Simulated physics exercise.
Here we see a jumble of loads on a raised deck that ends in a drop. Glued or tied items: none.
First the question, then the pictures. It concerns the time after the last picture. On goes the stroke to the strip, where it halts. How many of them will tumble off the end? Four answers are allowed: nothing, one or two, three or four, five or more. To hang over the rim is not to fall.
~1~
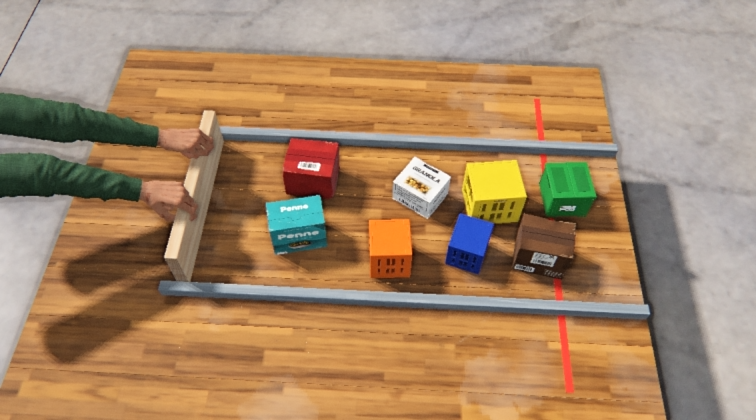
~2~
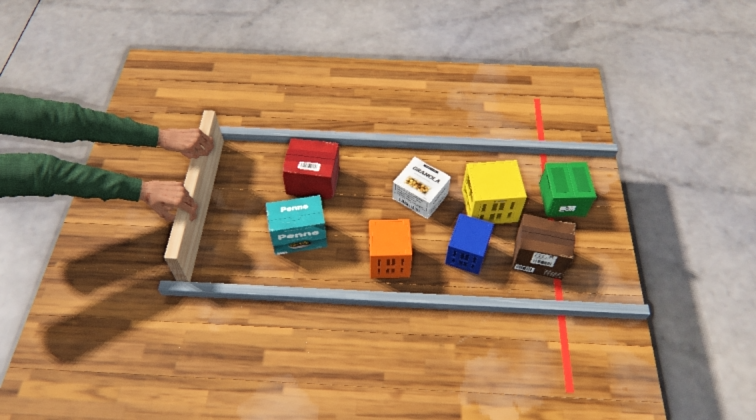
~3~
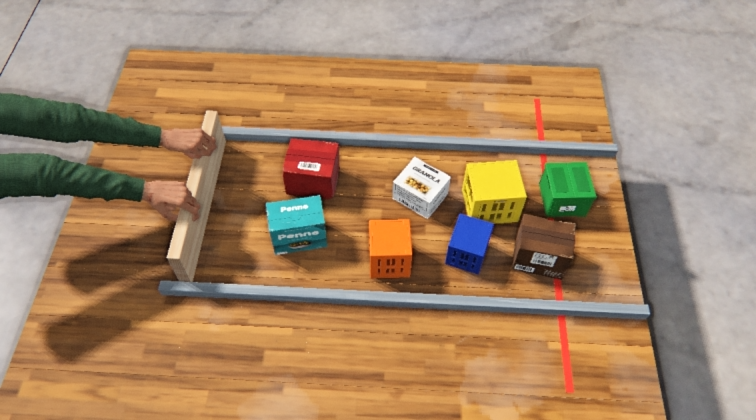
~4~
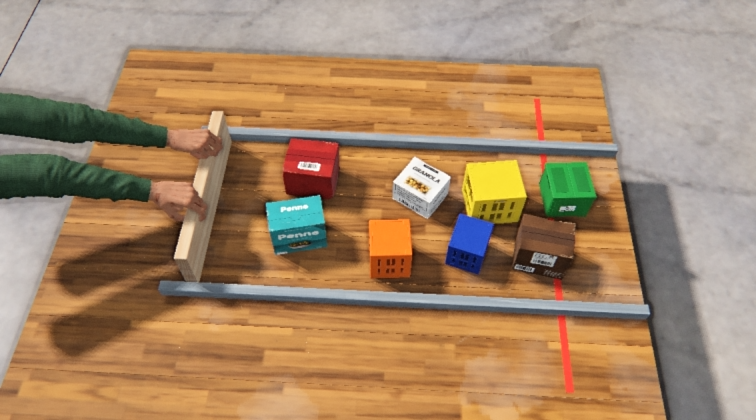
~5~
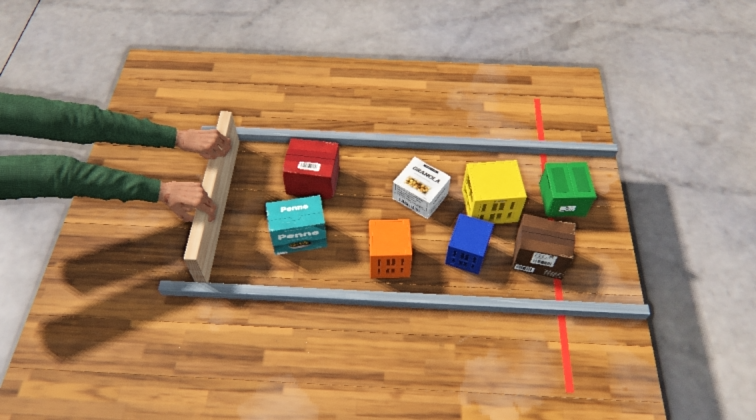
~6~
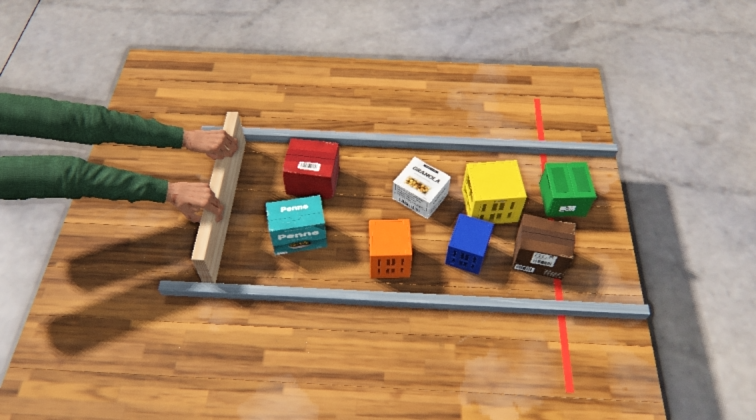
Three or four fall off.
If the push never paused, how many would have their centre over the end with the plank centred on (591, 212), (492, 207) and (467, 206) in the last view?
6; 2; 1.
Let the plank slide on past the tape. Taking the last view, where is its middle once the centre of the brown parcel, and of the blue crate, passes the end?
Middle approx. at (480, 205), then approx. at (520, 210).
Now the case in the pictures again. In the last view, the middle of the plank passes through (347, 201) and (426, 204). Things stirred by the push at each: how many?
First position 4; second position 8.
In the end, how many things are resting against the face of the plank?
That would be 2 of them.
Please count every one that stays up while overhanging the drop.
The figure is 2.
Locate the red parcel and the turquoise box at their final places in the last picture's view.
In the last picture they sit at about (576, 180) and about (587, 245).
Soon after, none off yet; green tote at rest near (566, 190); brown parcel at rest near (543, 247); yellow crate at rest near (494, 193).
At rest, the number that fall off is three or four; fallen, blue crate, yellow crate, brown parcel and green tote.
